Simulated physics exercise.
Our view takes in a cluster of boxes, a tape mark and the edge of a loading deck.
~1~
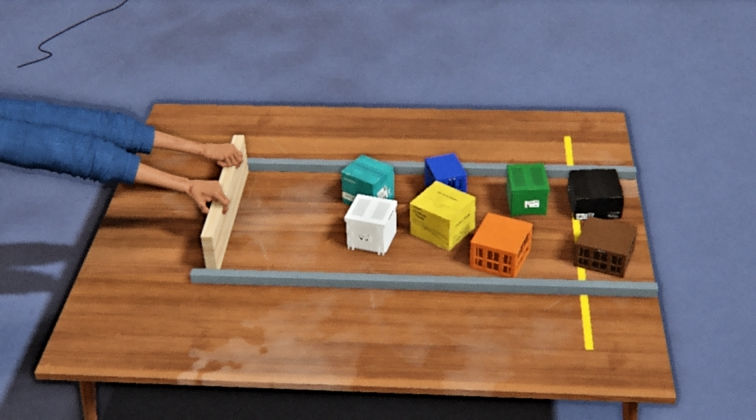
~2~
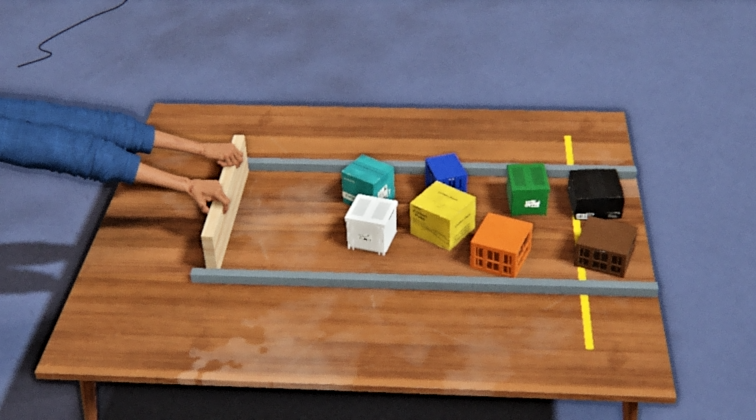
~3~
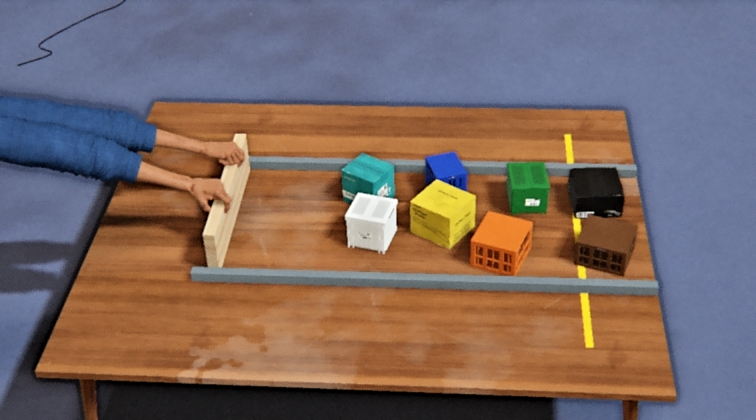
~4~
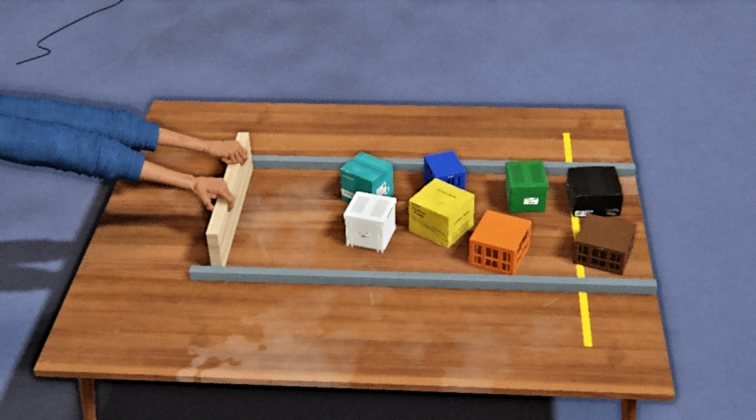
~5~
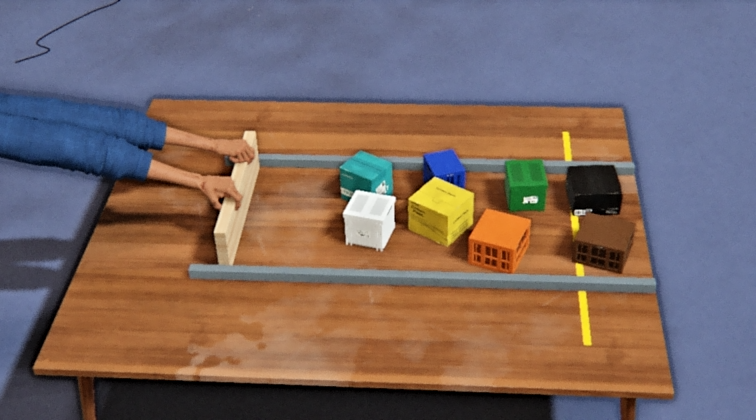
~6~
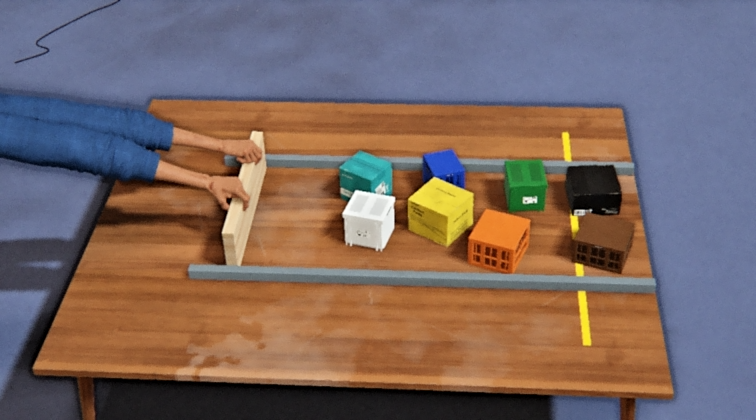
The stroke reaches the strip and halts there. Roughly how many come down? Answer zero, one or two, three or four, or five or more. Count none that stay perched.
Three or four.
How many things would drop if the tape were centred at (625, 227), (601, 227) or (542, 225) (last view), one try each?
Counts per try, in order: 8 / 5 / 1.
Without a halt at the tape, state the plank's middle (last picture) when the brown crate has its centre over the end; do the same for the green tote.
About (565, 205), and (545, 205) for the other.
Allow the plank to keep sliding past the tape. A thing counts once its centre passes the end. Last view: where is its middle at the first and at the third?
Roughly (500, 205) and then roughly (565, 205).
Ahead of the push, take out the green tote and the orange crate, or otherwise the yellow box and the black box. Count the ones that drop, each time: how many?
That gives 1 in the first case, then 2 in the second.
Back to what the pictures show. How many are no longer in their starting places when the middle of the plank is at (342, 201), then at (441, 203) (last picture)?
At that stage 1; at the next, 6.
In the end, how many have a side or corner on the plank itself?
The number is 3.
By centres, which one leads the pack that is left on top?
The yellow box, that one.
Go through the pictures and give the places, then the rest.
In the first picture, brown crate (606, 247); black box (595, 194); green tote (527, 190); plank (226, 202); tape (577, 230).
In the second picture, black box (596, 194); orange crate (501, 246).
In the third picture, green tote (527, 188); plank (228, 200).
In the fourth picture, brown crate (604, 244); white tote (371, 222).
In the fifth picture, black box (594, 190); turquoise parcel (367, 181).
In the sixth picture, brown crate (603, 243); black box (593, 190); green tote (525, 186); plank (246, 198); tape (575, 226).
Early on, none off yet; brown crate at rest near (603, 243); black box at rest near (593, 190); green tote at rest near (525, 186).
A while later, none off yet; brown crate at rest near (603, 243); black box moving near (597, 190); green tote travelled about its own width near (553, 180).
Finally, the number that fall off is three or four; lost, green tote, black box and brown crate.
